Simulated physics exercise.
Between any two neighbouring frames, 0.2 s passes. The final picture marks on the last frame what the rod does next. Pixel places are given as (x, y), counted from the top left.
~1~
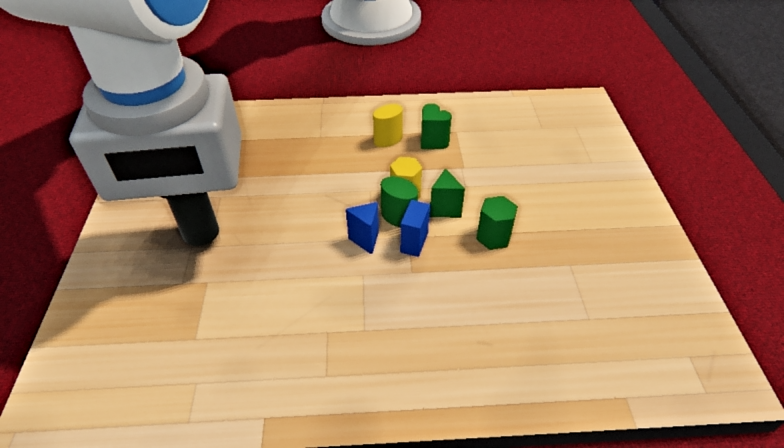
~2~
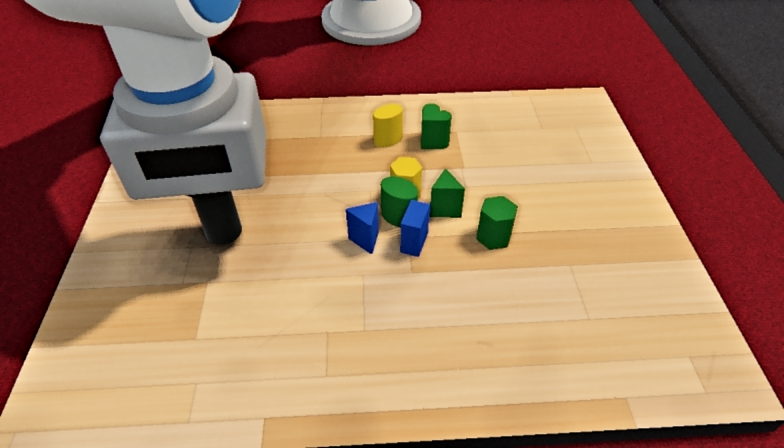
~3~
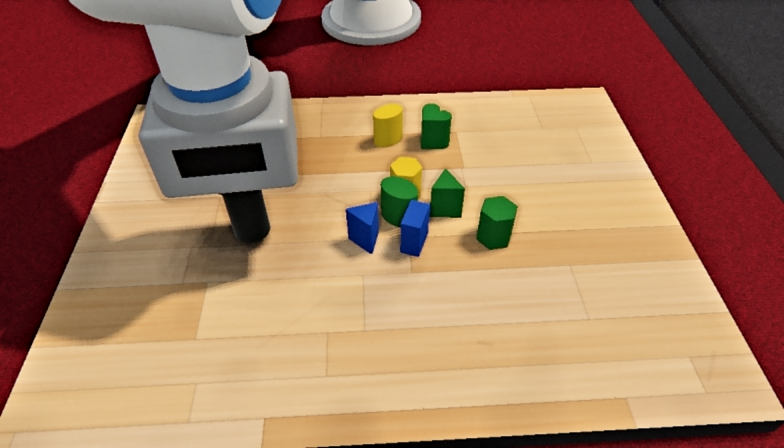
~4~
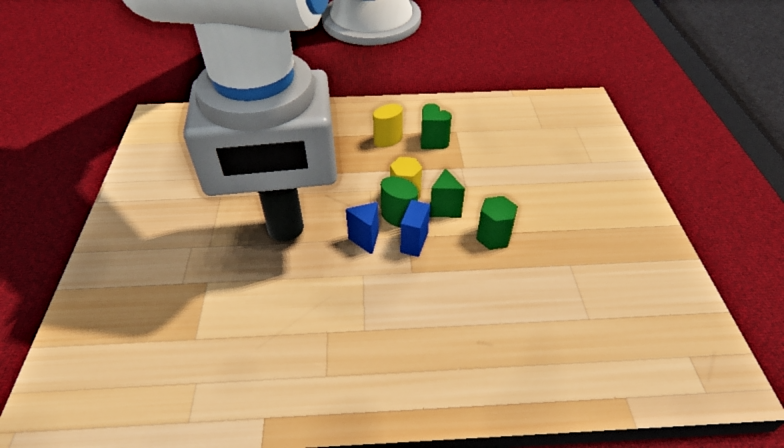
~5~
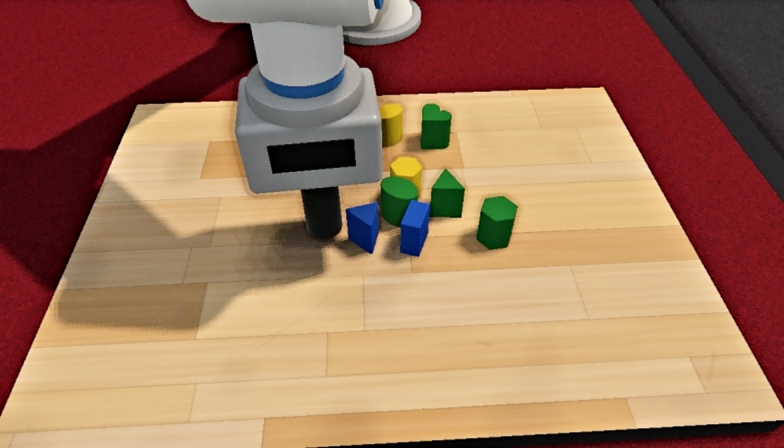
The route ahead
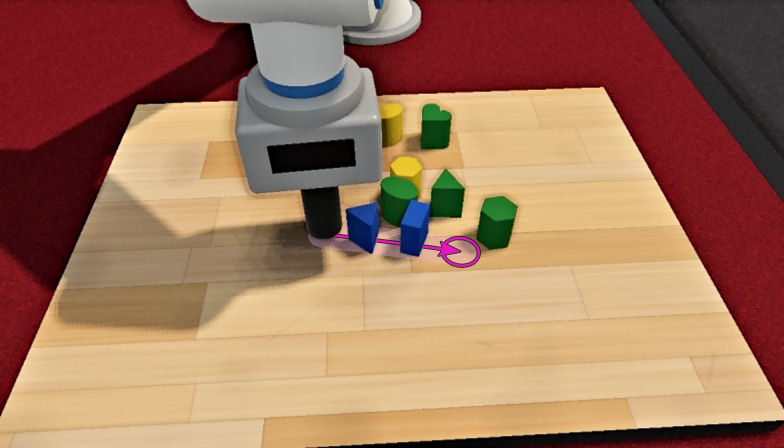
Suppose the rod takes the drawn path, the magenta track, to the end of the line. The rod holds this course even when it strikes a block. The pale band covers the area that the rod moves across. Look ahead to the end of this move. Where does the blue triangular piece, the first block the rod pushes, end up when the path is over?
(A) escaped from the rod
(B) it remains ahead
It's B.
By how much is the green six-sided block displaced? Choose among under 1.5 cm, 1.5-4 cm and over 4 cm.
Covers 1.5 to 4 cm.
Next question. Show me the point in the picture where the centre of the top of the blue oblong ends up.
I'd say the blue oblong ends with its top centre at (499, 212).
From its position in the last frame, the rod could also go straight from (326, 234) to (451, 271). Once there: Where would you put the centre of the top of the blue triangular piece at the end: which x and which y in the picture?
Its top middle will sit at (472, 224).
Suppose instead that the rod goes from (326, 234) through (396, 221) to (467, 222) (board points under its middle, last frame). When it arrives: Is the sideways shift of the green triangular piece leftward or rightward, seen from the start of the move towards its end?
Well, taking the path from its start to its end as straight ahead, the green triangular piece moves to the left.
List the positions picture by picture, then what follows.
In the first picture, rod's lower end at (201, 233); blue triangular piece at (364, 211); green oval at (399, 187); blue oblong at (416, 213); green six-sided block at (500, 208).
In the second picture, rod at (224, 232); blocks still.
In the third picture, rod at (253, 230); blocks still.
In the fourth picture, rod at (286, 229); blocks still.
In the fifth picture, rod at (325, 227); blue triangular piece at (364, 211); green oval at (399, 187); blue oblong at (416, 213); green six-sided block at (500, 208).
Drawn move, in a line from (326, 234) to (461, 252).
The first path, step by step. One third of the way, rod at (370, 232); blue triangular piece at (407, 217); blue oblong at (430, 214).
Two thirds of the way, rod at (415, 238); blue triangular piece at (455, 221); blue oblong at (476, 215), turned 15° anticlockwise; green six-sided block at (505, 207).
At the end, rod at (462, 244); blue triangular piece at (495, 229), turned 60° anticlockwise; green oval still; blue oblong at (499, 212), turned 65° anticlockwise; green six-sided block at (522, 201), turned 10° clockwise.
